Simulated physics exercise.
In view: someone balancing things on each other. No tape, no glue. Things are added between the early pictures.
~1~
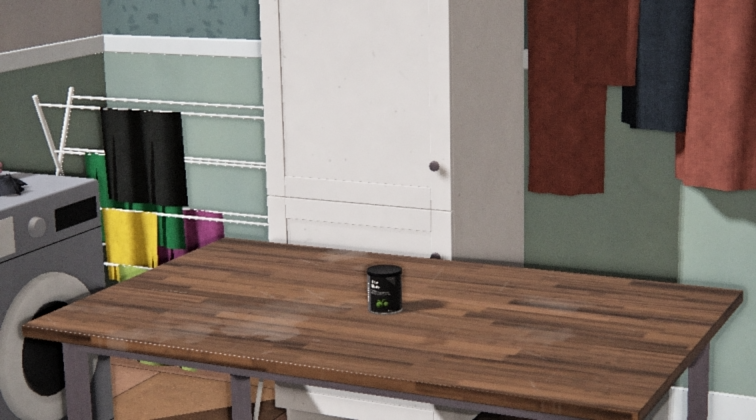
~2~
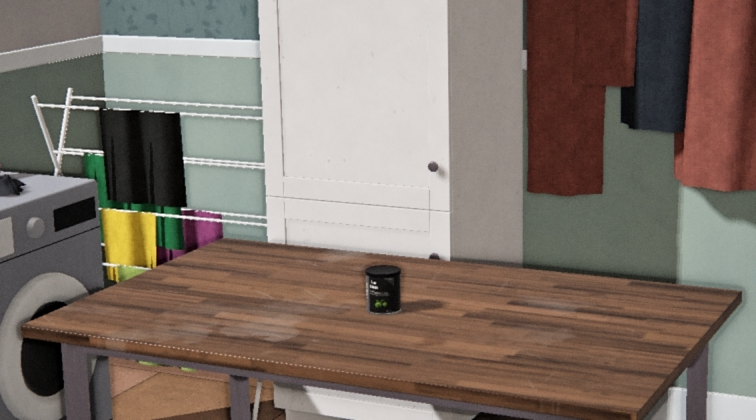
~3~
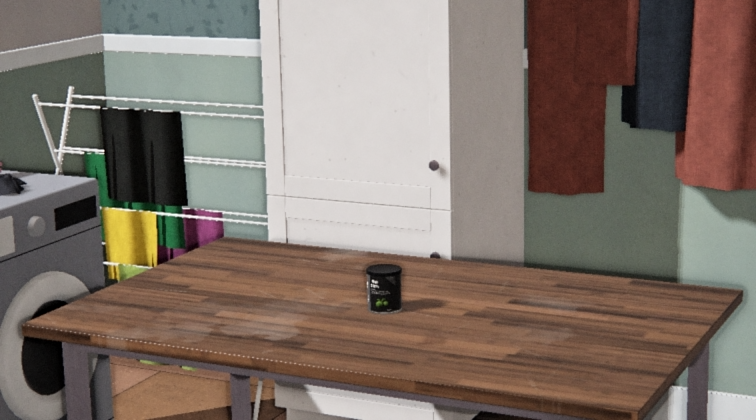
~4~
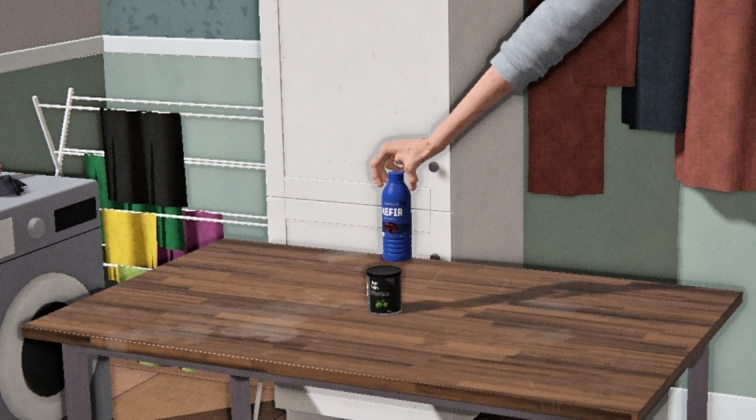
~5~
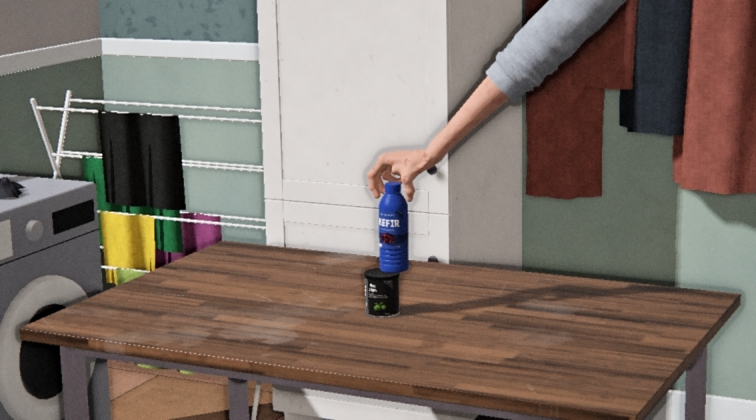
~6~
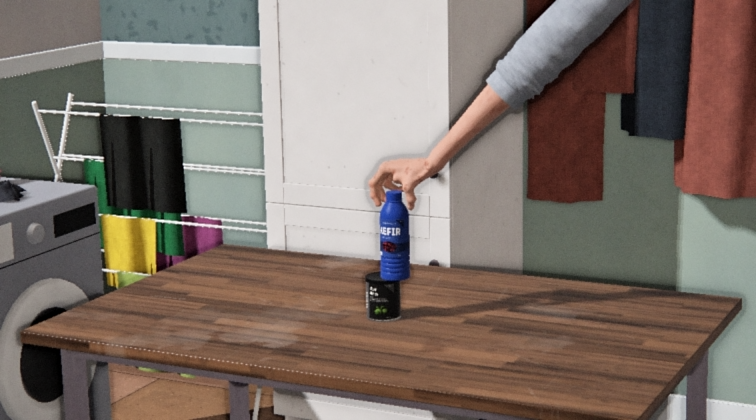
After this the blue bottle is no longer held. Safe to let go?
It holds.
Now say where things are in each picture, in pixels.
In the first picture, the last thing is not in view yet; black tin (385, 290).
In the second picture, the last thing is not in view yet; black tin (384, 290).
In the third picture, the last thing is not in view yet; black tin (384, 289).
The fourth picture shows coming down; blue bottle (397, 216); black tin (384, 290).
The fifth picture shows coming down; blue bottle (394, 227); black tin (382, 293).
The sixth picture shows in place under the hand; blue bottle (395, 235); black tin (383, 297).
Then, 0.30 s later than the last frame, all is still.
Then, 0.70 s later than the last frame, blue bottle resting near (395, 235).
When it is over, both as before. End places, in pixels of the last picture, blue bottle near (395, 235). The pile keeps its balance.
